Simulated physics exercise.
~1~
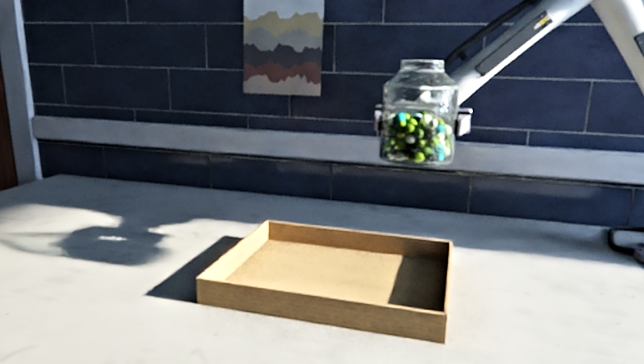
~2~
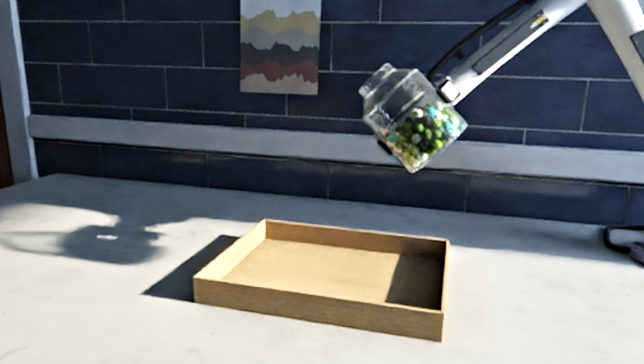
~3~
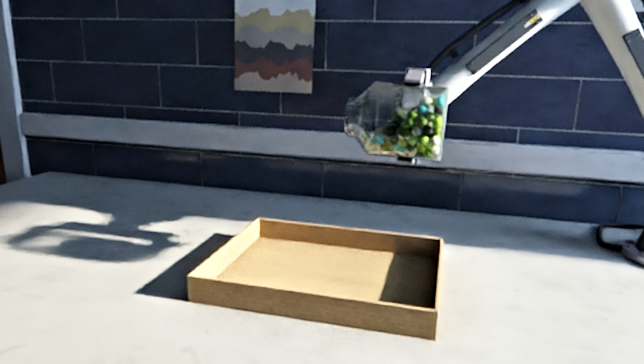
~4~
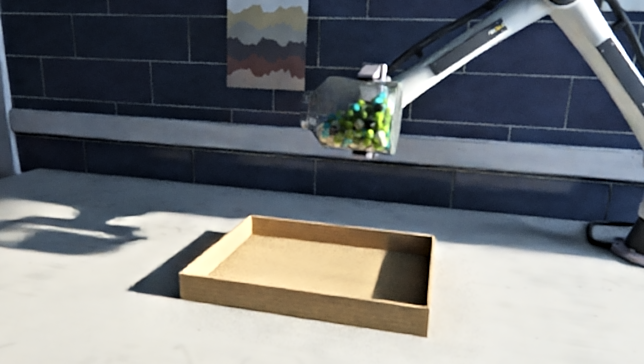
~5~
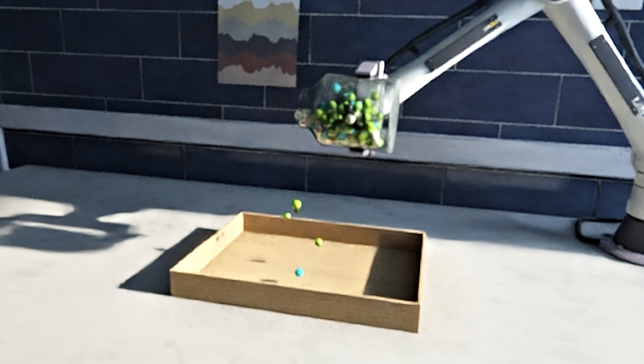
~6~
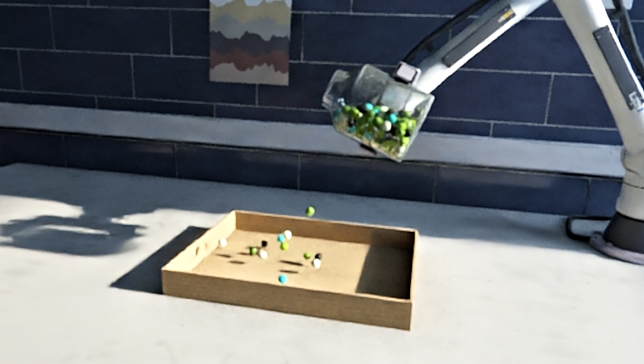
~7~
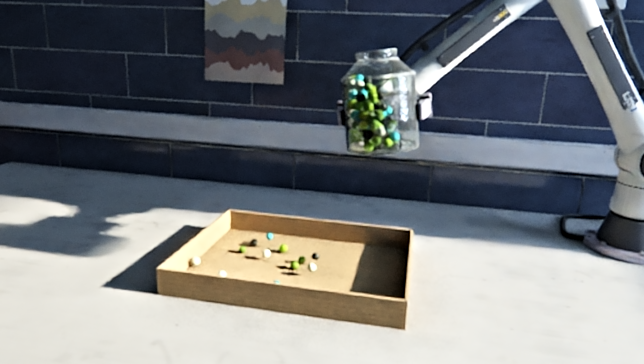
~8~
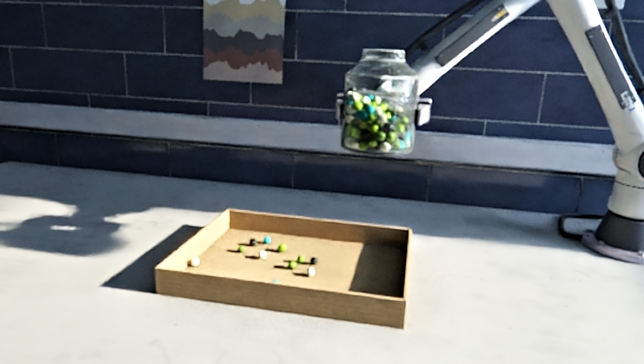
A robot arm tipped a clear jar of green, blue and dark round sweets to the left over a shallow tray, spilling a few into it, then turned the jar upright again, still mostly full, with the scattered sweets lying in the tray.
